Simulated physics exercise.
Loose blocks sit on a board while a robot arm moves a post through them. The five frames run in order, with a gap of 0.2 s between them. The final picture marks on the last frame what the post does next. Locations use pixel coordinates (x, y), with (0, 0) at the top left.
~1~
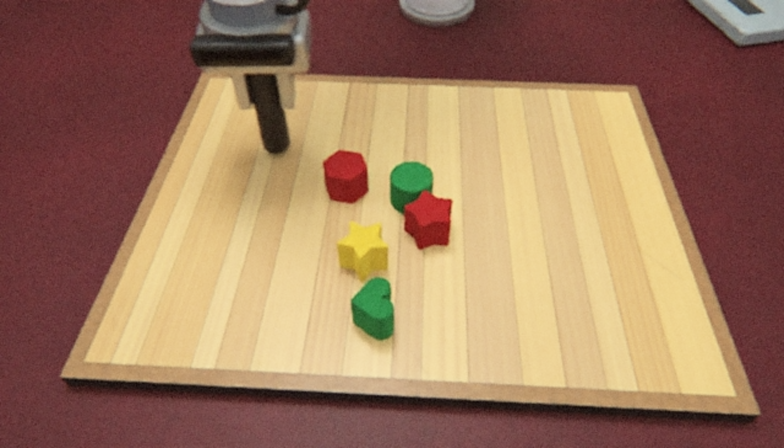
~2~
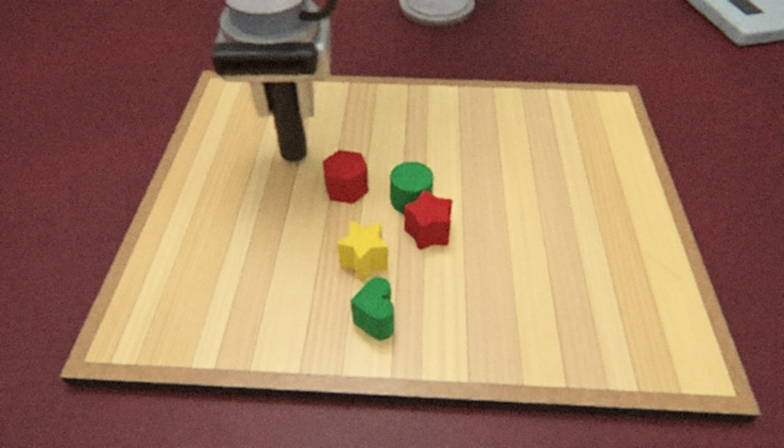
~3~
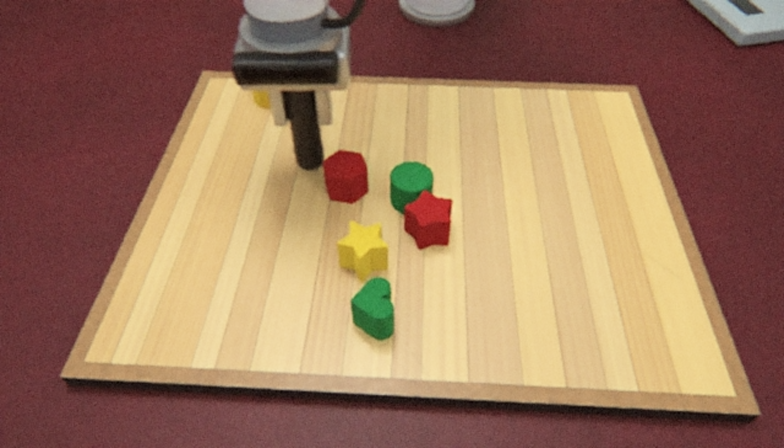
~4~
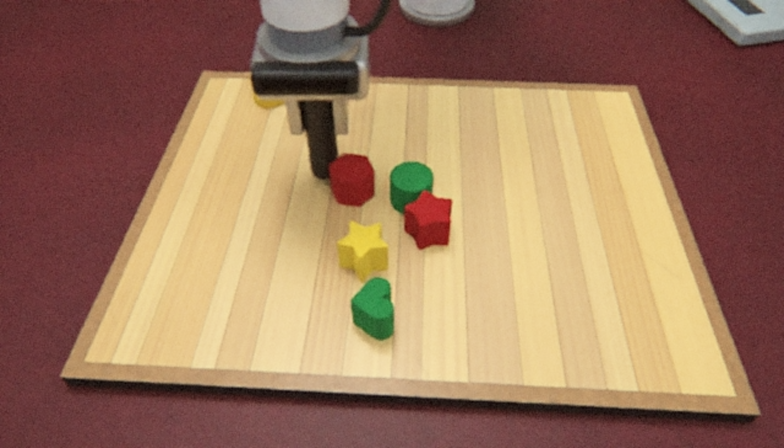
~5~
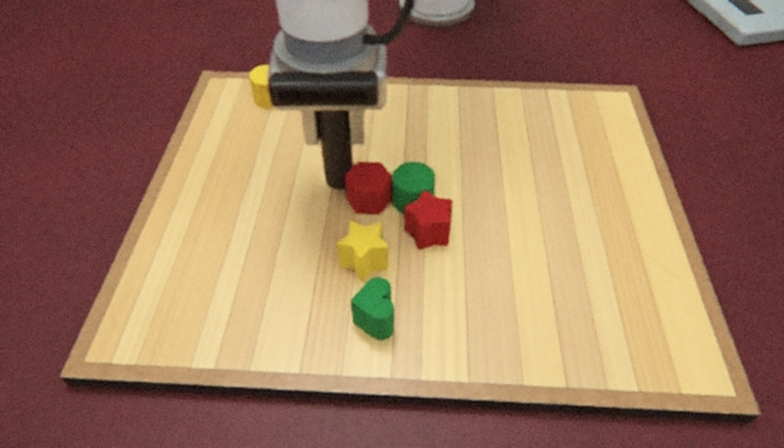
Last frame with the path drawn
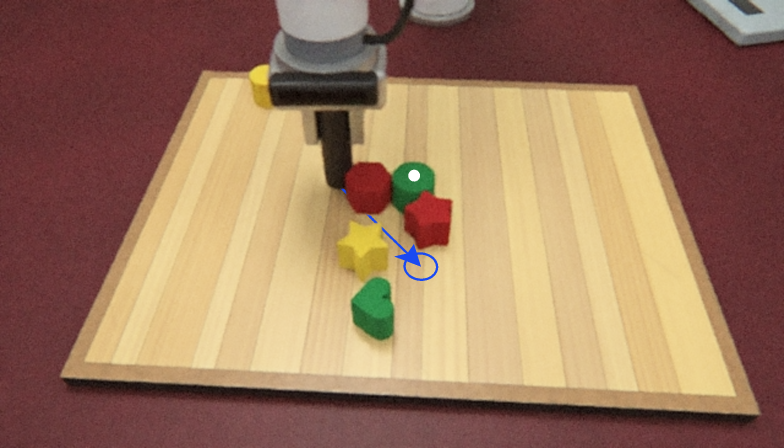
A robot arm moved its dark post rightward and slightly toward the viewer across a wooden board, pushing the red hexagonal block right until it met the green cylinder, while the yellow star and green heart stayed put.
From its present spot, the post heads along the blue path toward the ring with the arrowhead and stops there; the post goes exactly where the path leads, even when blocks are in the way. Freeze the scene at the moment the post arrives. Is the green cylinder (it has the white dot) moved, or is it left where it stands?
It gets moved.
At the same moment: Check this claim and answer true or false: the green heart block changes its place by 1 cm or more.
That claim is false.
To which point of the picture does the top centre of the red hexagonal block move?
The centre of its top will be at (434, 207).
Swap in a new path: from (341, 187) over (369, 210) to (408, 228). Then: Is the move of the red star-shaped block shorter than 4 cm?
No.
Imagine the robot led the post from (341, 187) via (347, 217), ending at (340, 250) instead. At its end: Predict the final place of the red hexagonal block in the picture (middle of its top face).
My estimate: (382, 188).
The drawn path runs in a line from (341, 187) to (421, 266); the dot is on the green cylinder.
What follows on the original path. One third of the way, post at (366, 205); red hexagonal block at (401, 195), turned 30° anticlockwise; green cylinder at (436, 175); red star-shaped block at (441, 214).
Two thirds of the way, post at (392, 231); red hexagonal block at (428, 206), turned 50° anticlockwise; green cylinder at (437, 175); red star-shaped block at (465, 225).
At the end, post at (421, 259); yellow star-shaped block at (363, 240); red hexagonal block at (434, 207), turned 65° anticlockwise; green heart block not moved; green cylinder at (437, 175); red star-shaped block at (470, 227).
